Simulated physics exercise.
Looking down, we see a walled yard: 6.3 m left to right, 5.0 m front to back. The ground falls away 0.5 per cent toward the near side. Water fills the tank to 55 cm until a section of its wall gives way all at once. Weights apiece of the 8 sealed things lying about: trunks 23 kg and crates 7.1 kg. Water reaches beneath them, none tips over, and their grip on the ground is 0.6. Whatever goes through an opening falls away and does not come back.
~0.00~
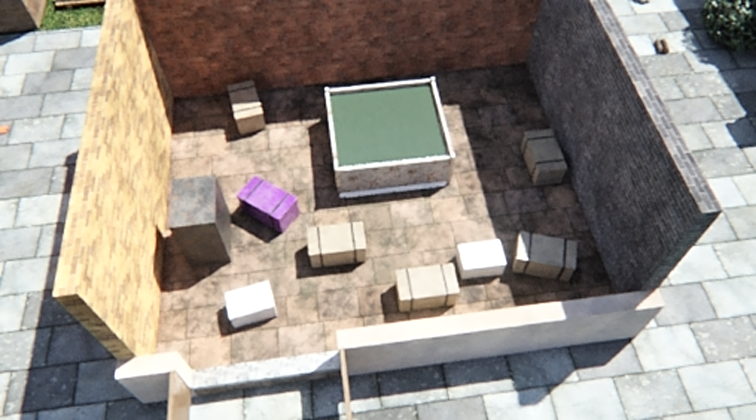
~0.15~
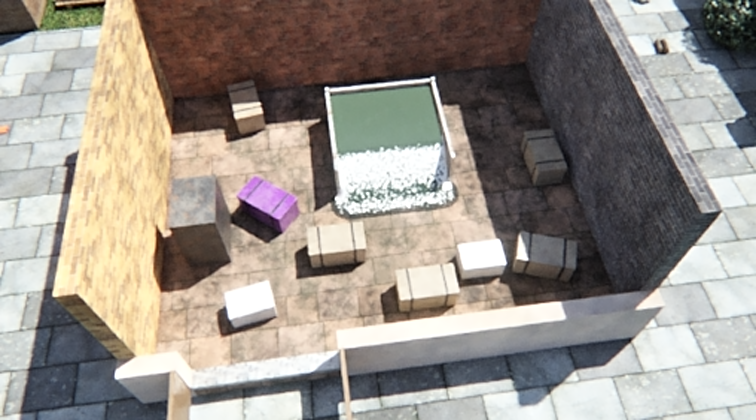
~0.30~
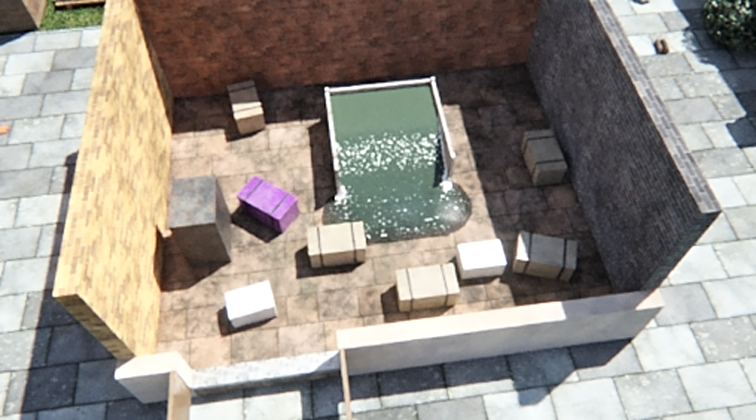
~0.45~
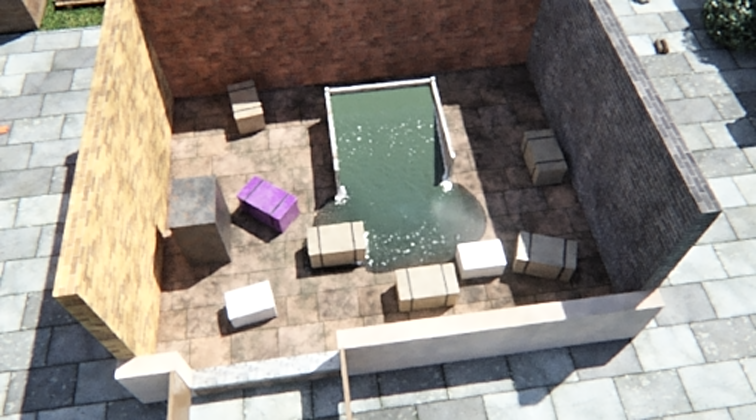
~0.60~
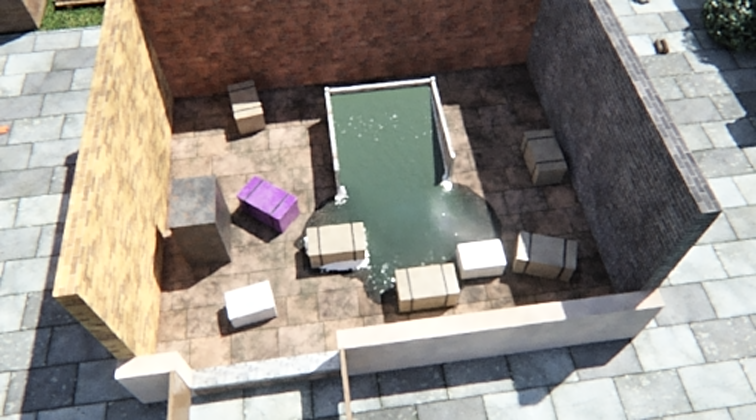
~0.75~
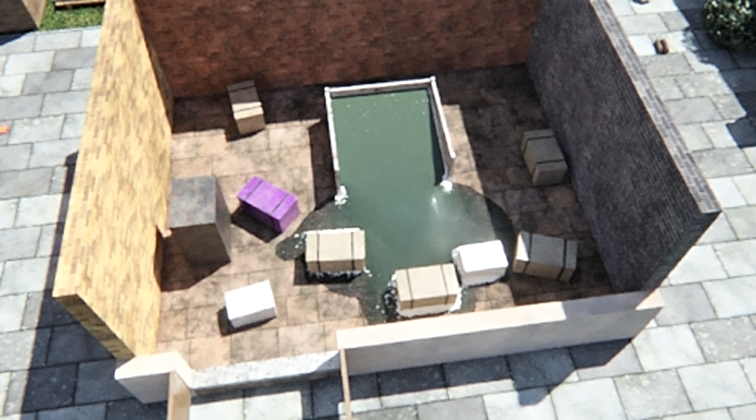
We see a walled yard as green water pours from the near side of a raised tank, spreads across the paved floor and flows around tan and white boxes; one tan box shifts slightly, while the purple trunk stays still.
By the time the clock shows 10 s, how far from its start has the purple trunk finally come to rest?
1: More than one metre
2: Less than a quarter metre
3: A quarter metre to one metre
2, less than a quarter metre.
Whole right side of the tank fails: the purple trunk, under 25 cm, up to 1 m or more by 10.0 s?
After that, the purple trunk hardly moves.
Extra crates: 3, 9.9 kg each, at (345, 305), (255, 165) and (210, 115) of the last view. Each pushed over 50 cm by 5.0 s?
Spot by spot, in turn: Exceeds it, falls short, falls short.
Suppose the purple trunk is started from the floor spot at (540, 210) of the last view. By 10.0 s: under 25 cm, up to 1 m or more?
It goes a long way.
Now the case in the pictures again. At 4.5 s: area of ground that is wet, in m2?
About 22 m2 is covered.
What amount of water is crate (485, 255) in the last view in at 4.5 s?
Roughly 9 cm.
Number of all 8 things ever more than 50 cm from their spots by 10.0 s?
That makes 6.
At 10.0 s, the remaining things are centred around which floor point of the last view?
The centre is close to (362, 172).
After 2.0 s the purple trunk is near (267, 197), 0.0 m from its start, aground; 0 of 8 are out; 1 afloat.
After 4.5 s the purple trunk is near (267, 197), 0.0 m from its start, aground; 1 of 8 are out; 4 afloat.
After 7.0 s the purple trunk is near (267, 197), 0.0 m from its start, aground; 1 of 8 are out; 2 afloat.
After 10.0 s the purple trunk is near (267, 197), 0.0 m from its start, aground; 1 of 8 are out; 2 afloat.
